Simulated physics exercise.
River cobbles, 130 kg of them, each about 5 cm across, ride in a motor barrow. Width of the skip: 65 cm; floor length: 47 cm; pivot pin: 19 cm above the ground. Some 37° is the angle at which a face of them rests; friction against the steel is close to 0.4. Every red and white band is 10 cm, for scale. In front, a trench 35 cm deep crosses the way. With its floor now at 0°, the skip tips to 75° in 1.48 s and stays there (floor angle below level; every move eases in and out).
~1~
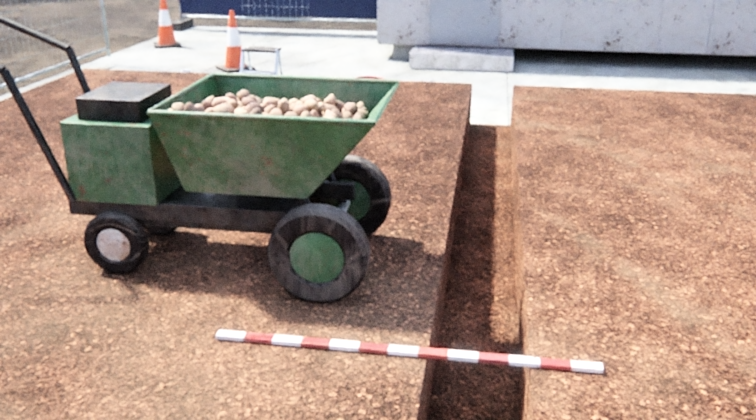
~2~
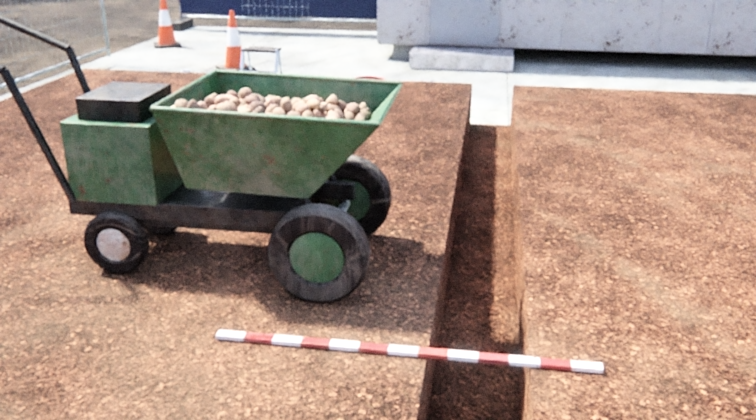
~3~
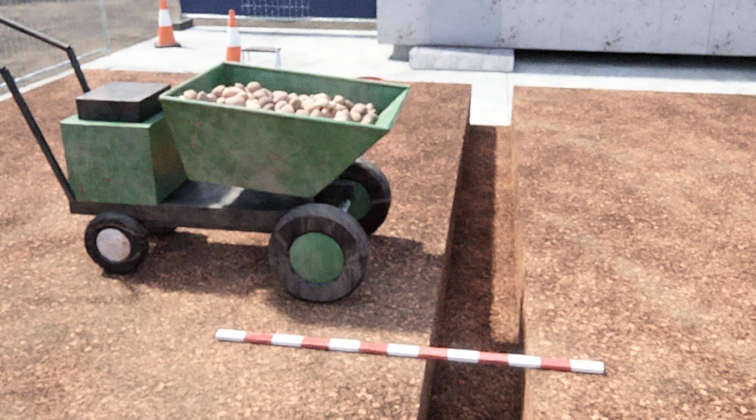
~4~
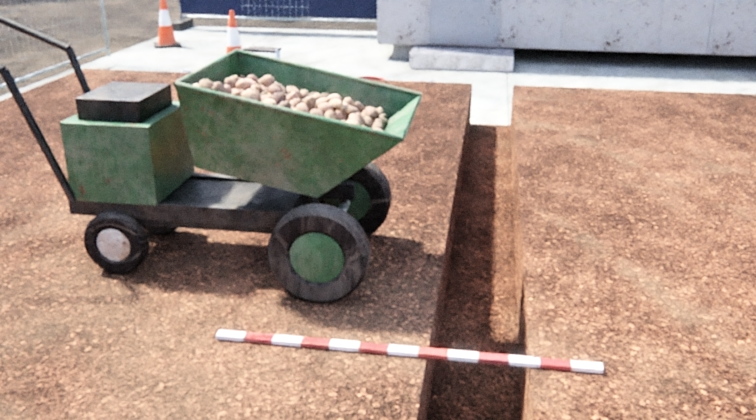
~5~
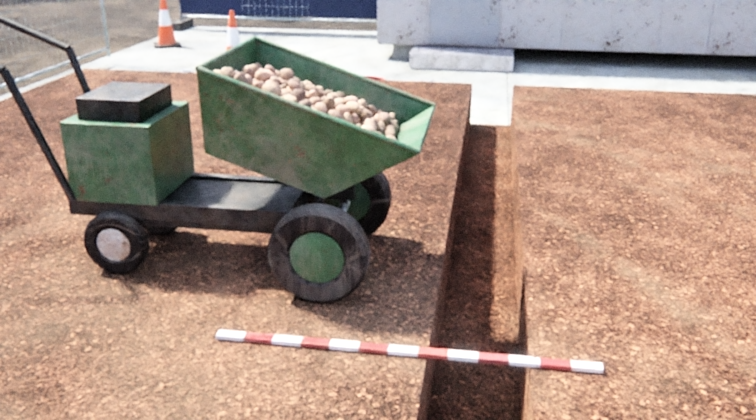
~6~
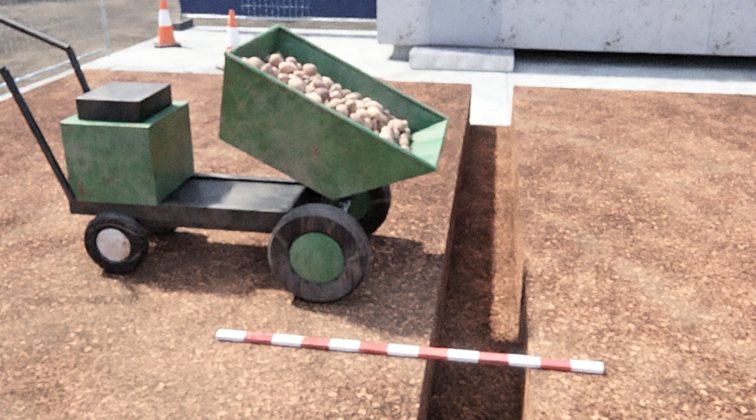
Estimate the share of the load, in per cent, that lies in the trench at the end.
I would say 74 per cent of the load lies in the trench at the end.
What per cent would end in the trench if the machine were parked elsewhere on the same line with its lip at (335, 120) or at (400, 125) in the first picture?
I'd say some 100 per cent and some 50 per cent.
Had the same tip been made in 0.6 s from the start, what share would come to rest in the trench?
About 50%.
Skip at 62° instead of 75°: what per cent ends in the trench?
With that change, near 70 per cent.
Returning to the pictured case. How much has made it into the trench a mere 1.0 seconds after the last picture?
Close to 40 per cent at that time.
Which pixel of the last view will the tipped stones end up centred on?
(499, 331).
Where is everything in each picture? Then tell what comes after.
The skip is at 0°, its lip at (375, 123); the top of the load is at (262, 102), in the first picture.
Lip at (378, 125), floor tilted 1°, highest stones at (253, 100), in the second picture.
The skip is at 5°, its lip at (388, 130); the top of the load is at (254, 95), in the third picture.
The skip is at 11°, its lip at (403, 139); the top of the load is at (252, 85), in the fourth picture.
The skip is at 19°, its lip at (419, 152); the top of the load is at (263, 75), in the fifth picture.
Lip at (436, 169), floor tilted 27°, highest stones at (283, 65), in the sixth picture.
Then, 0.5 s after the last picture the floor is at 63°, 100 % in the skip; the foremost stones are at (479, 211).
Then, 1.0 s after the last picture the floor is at 75°, 43 % in the skip, 39 % in the trench, 18 % past the trench; the foremost stones are at (623, 293).
Then, 1.3 s after the last picture the floor is at 75°, 12 % in the skip, 62 % in the trench, 26 % past the trench; the foremost stones are at (706, 298).
Then, 3.3 s after the last picture the floor is at 75°, 0 % in the skip, 74 % in the trench, 26 % past the trench; the foremost stones are at (749, 302).
